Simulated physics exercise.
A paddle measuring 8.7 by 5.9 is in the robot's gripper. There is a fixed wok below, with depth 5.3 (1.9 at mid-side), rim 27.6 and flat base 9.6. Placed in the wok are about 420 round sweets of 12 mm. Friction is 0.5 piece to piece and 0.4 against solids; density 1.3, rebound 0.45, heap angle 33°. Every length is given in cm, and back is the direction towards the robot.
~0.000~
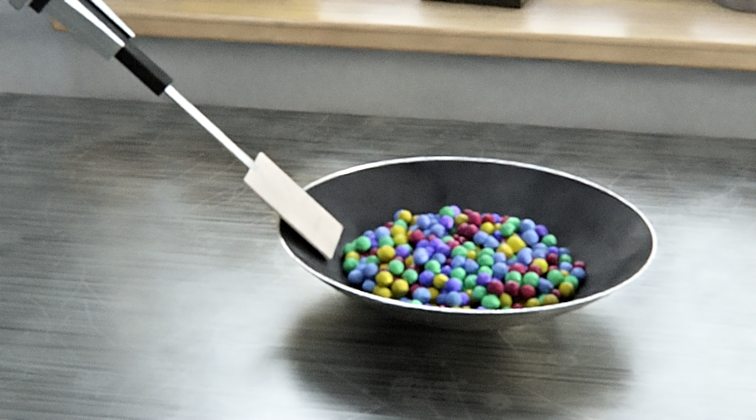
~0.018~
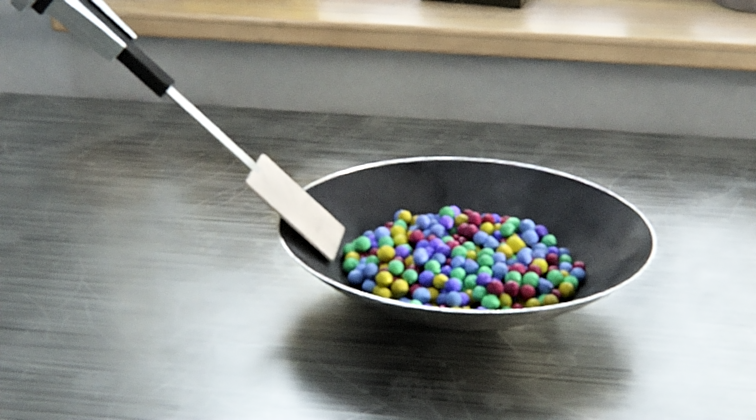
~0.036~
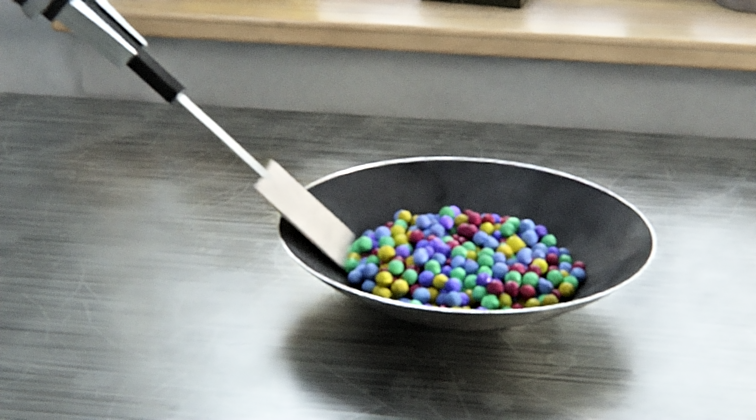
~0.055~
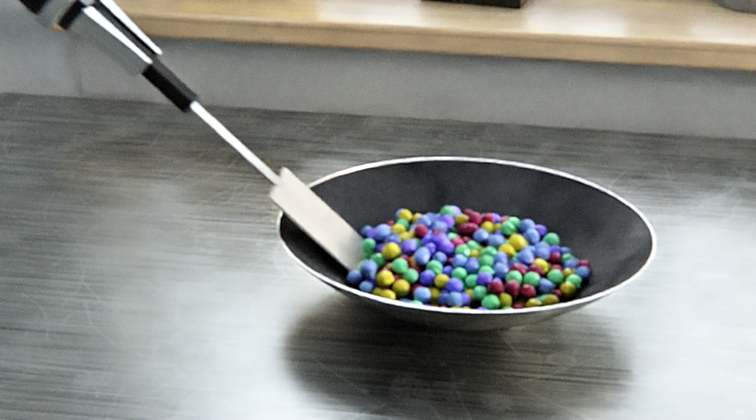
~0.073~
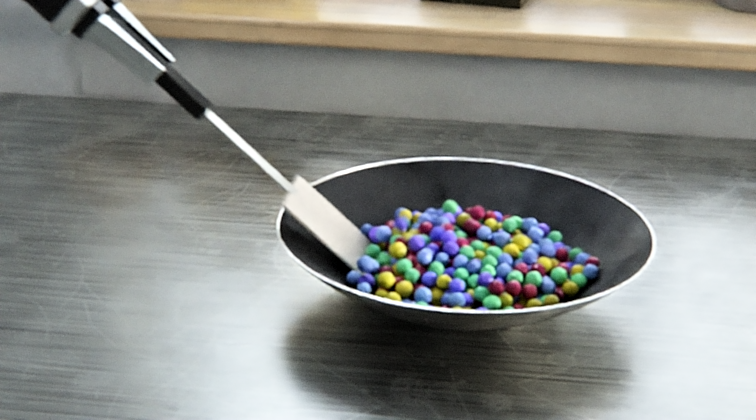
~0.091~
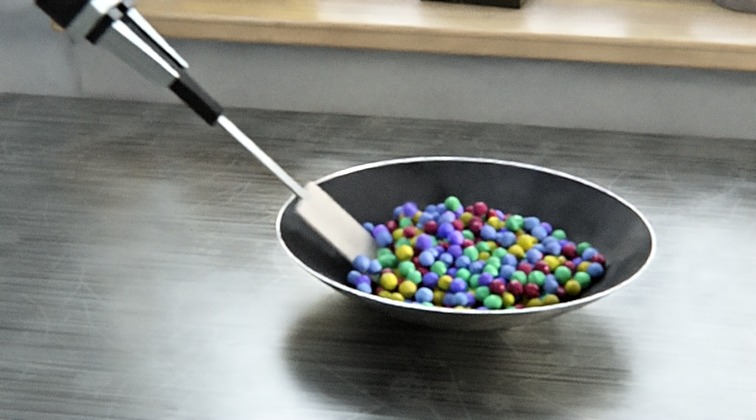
A robot arm holding a pale, flat paddle reaches in from the upper left over a brushed grey metal counter, seen from slightly above by a still camera. A black wok with a light rim sits right of centre, holding a heap of blue, green, yellow, purple and dark red round sweets. The paddle slides rightward and slightly down inside the wok's left side, nudging the sweets a little to the right.
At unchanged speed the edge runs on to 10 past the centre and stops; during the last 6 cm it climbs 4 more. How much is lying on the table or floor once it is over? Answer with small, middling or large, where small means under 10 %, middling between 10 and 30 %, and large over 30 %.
It is middling.
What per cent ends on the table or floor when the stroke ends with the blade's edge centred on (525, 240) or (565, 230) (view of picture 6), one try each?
The two tries give near 0 and near 5 in a hundred.
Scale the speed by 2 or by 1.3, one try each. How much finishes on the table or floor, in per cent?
Some 35 per cent, then some 25 per cent, on the table or floor.
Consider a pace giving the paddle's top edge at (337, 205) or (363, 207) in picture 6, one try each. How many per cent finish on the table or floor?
Near 30 per cent in the first try and near 35 per cent in the second.
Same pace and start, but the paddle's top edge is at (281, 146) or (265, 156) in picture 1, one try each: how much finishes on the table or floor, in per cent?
Roughly 15% and 15%.
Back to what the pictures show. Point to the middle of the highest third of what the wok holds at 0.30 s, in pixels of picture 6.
(568, 237).
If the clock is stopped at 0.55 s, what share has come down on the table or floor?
Roughly 20 per cent.
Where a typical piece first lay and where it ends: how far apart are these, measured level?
Some 3 cm.
After 0.20 s, sloping 42°, highest piece 6 above the table; 417 in the wok.
After 0.30 s, sloping 42°, highest piece 7 above the table; 417 in the wok.
After 0.55 s, sloping 42°, highest piece 5 above the table; 331 in the wok, 82 on the table or floor, 4 on the blade or in flight.
After 1.60 s, sloping 42°, highest piece 5 above the table; 331 in the wok, 86 on the table or floor.
In the end, 331 in the wok, 86 on the table or floor. That is 21 % on the table or floor.
